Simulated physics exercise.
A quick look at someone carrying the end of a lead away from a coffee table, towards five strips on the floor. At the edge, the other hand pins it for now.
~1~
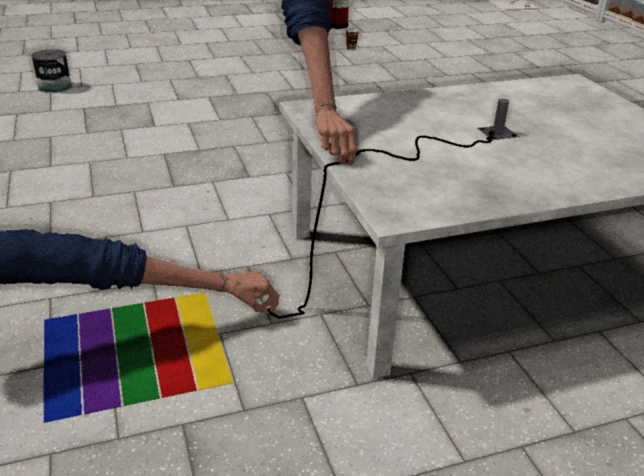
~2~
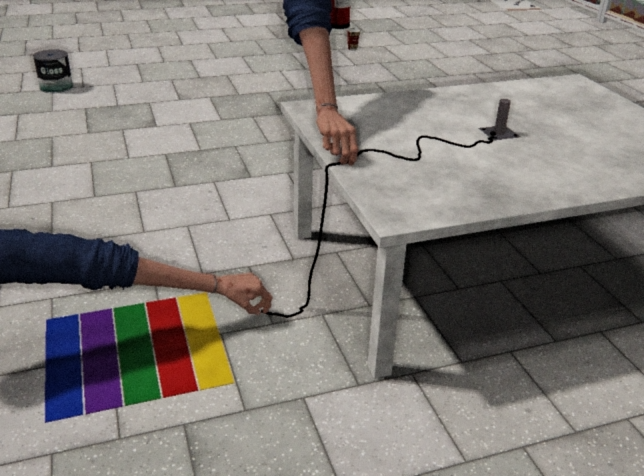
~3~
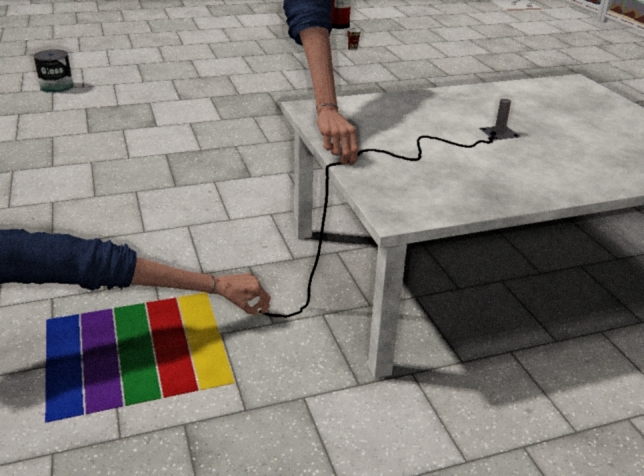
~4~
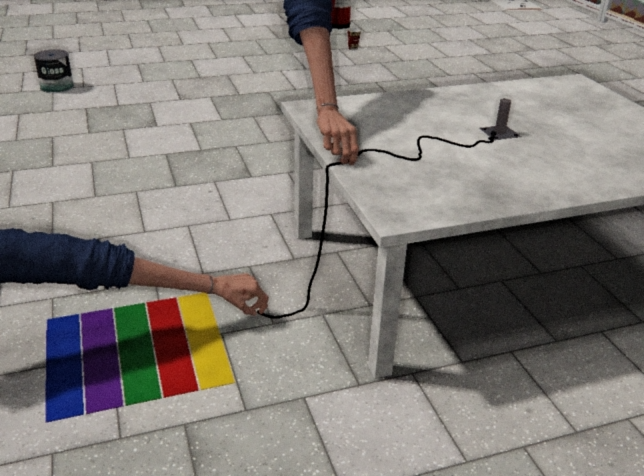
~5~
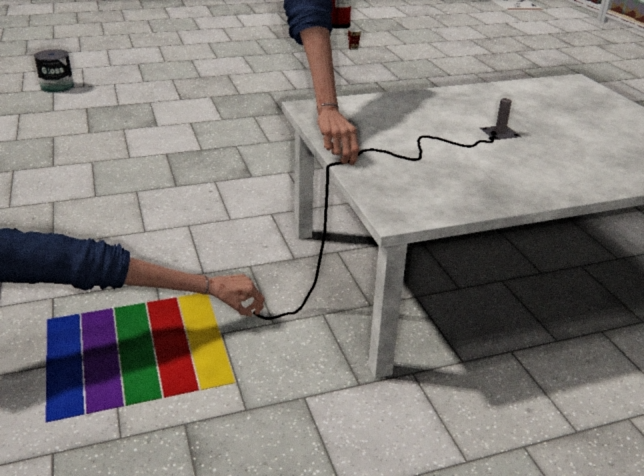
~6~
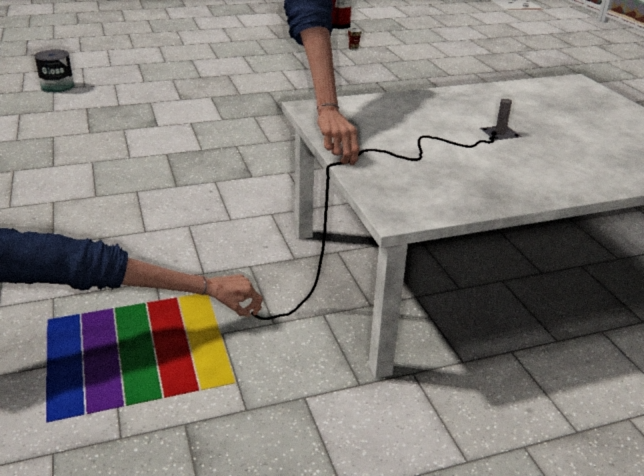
A hand slowly draws a black cord slightly left while another pins it at the table's edge.
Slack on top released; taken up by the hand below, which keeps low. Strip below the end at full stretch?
Blue.
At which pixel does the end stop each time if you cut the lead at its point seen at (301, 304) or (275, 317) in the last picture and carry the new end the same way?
The pixels are close to (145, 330) for the first and (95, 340) for the second.
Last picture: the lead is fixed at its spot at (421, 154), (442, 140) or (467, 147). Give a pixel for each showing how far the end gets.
Pixel places, try by try: (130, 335), (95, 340), (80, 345).
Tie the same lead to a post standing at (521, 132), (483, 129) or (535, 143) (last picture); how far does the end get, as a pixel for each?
Try by try, about (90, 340), (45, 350) and (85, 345).
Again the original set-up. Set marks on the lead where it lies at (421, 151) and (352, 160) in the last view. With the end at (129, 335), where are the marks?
They sit at (375, 156) and (310, 214), in that order.
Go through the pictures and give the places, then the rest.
The first frame shows end (268, 309); yellow (211, 368); red (176, 375); green (139, 382); purple (101, 390); blue (62, 398).
The second frame shows end (261, 311); lead through (483, 142) (418, 139) (391, 154) (333, 165) (320, 234) (308, 299).
The third frame shows end (260, 311).
The fourth frame shows end (258, 312); lead through (483, 142) (419, 139) (391, 154) (333, 165) (323, 233) (308, 298).
The fifth frame shows end (253, 312).
The sixth frame shows end (252, 313); lead through (484, 142) (420, 139) (392, 154) (334, 165) (325, 233) (307, 298).
Soon after, end near (129, 335); over green.
Then, end near (84, 343); over purple.
At full stretch, end near (59, 348); over blue. It gets as far as the blue strip.
